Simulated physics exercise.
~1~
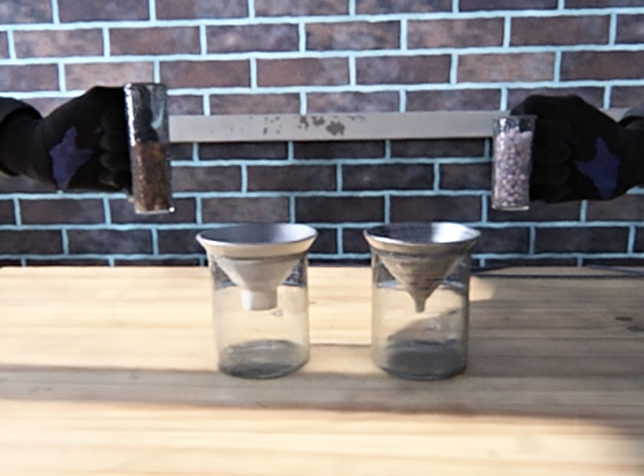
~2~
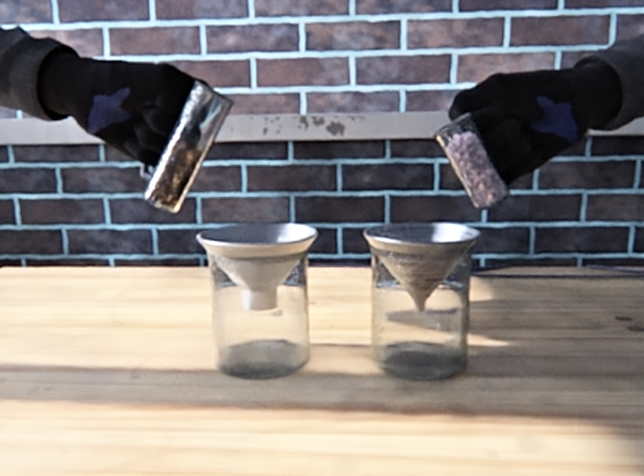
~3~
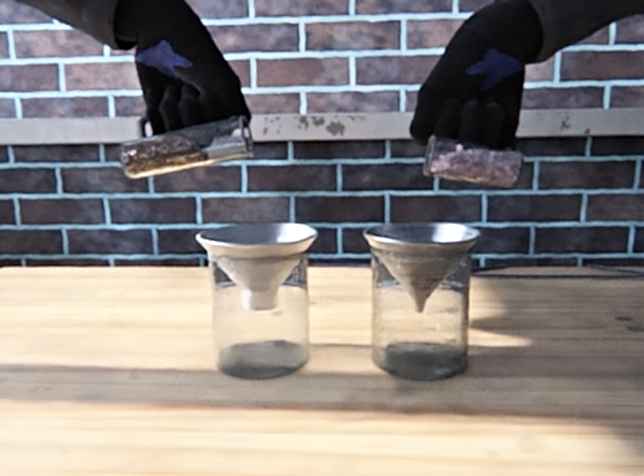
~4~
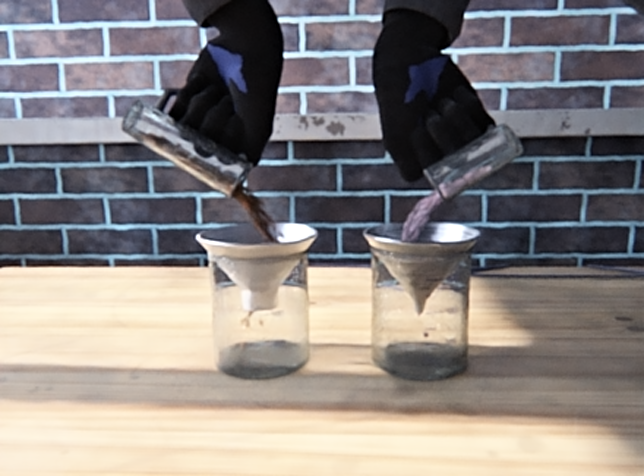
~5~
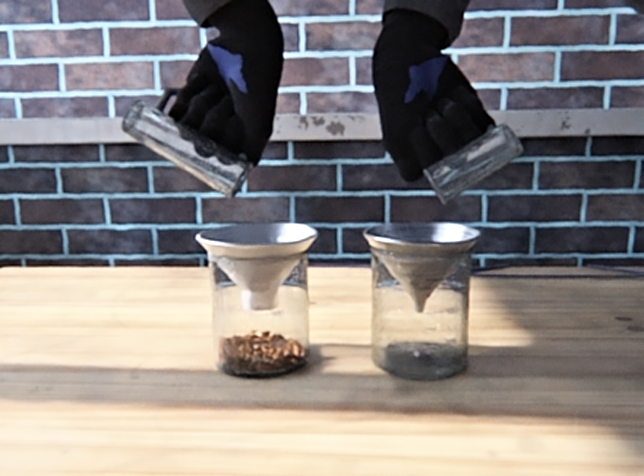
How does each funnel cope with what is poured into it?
The left funnel lets all the brown bits through into its jar. The right funnel jams, keeping nearly all of the pinkish bits from reaching the jar below.
